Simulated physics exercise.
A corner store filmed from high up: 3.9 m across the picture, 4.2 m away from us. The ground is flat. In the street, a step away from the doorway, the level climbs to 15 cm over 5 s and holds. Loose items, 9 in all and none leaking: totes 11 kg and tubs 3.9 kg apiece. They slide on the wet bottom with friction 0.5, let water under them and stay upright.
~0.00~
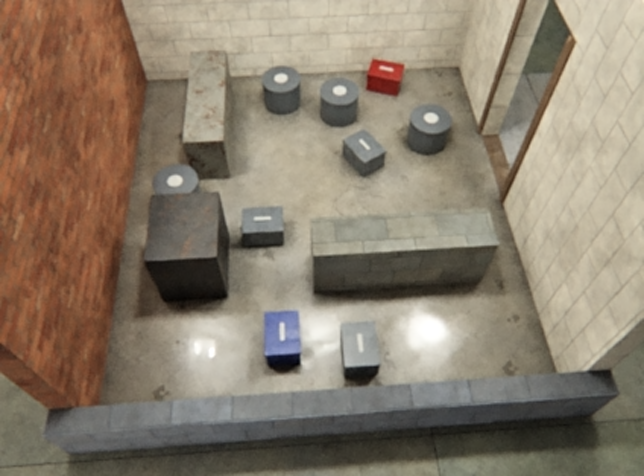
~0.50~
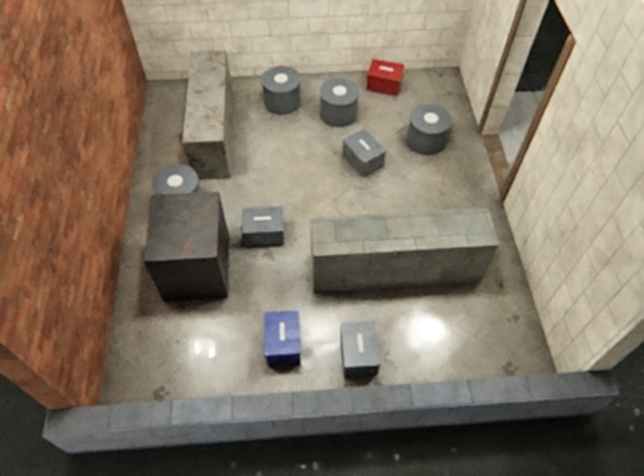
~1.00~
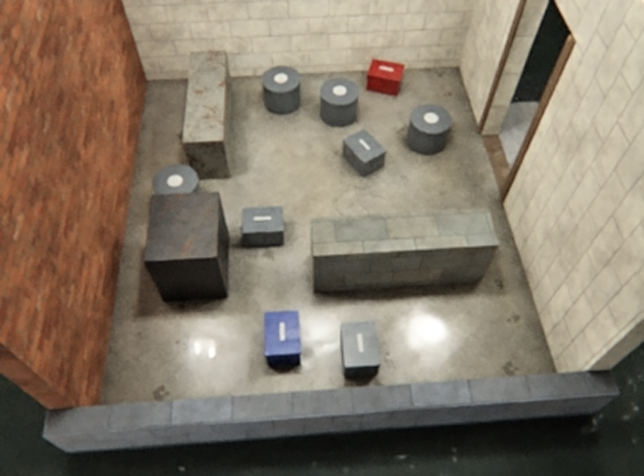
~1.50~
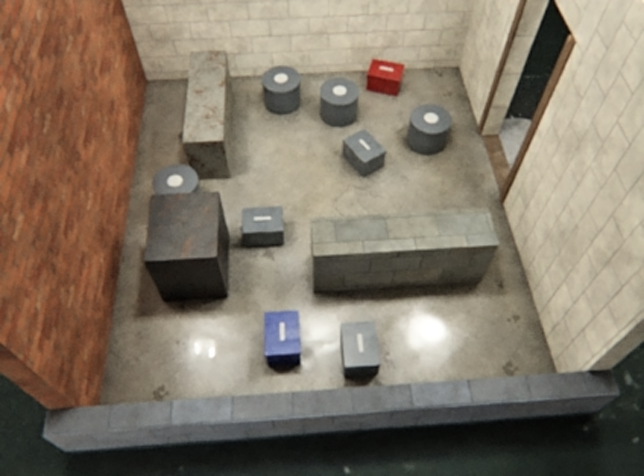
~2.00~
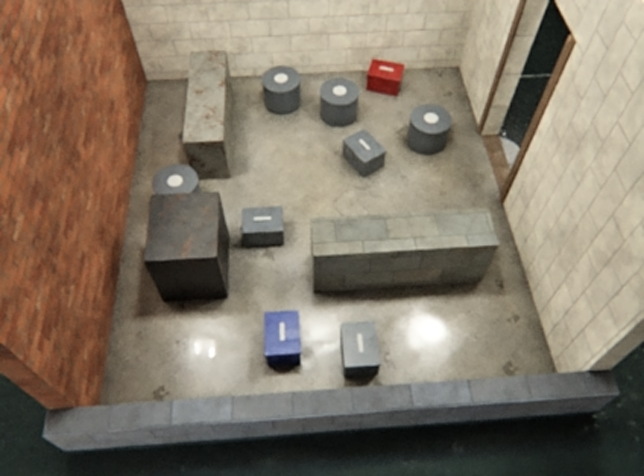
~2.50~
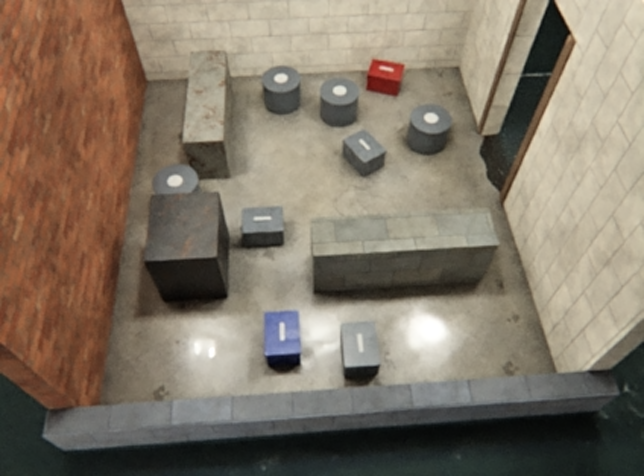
A store room with a brick wall on the left and pale block walls is seen from high up, with gray tubs, gray totes, a blue tote and a red tote on the floor. The ground outside the low front wall turns dark, then the doorway at right darkens down to its sill, while every item stays still.
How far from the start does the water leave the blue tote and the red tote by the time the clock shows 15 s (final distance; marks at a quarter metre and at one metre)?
Blue tote stays put; red tote barely shifts.
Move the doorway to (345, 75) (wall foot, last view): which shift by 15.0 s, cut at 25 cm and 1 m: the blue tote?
Then the blue tote holds its place.
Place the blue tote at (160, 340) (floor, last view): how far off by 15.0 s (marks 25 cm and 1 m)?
It holds its place.
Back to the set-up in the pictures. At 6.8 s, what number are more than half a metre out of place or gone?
1 of them.
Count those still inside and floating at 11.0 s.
4 of them.
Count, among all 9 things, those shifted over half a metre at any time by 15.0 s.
That makes 5.
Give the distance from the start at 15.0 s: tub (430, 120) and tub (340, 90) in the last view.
In turn: 200 cm, 150 cm.
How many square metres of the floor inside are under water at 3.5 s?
Some 1.0 m2.
After 3.5 s the blue tote is near (282, 332), 0.0 m from its start, aground; the red tote is near (386, 69), 0.0 m from its start, aground; 0 afloat.
After 6.8 s the blue tote is near (282, 332), 0.0 m from its start, aground; the red tote is near (386, 69), 0.0 m from its start, aground; 1 afloat.
After 11.0 s the blue tote is near (282, 332), 0.0 m from its start, aground; the red tote is near (386, 69), 0.0 m from its start, aground; 4 afloat.
After 15.0 s the blue tote is near (282, 332), 0.0 m from its start, aground; the red tote is near (386, 69), 0.0 m from its start, aground; 5 afloat.
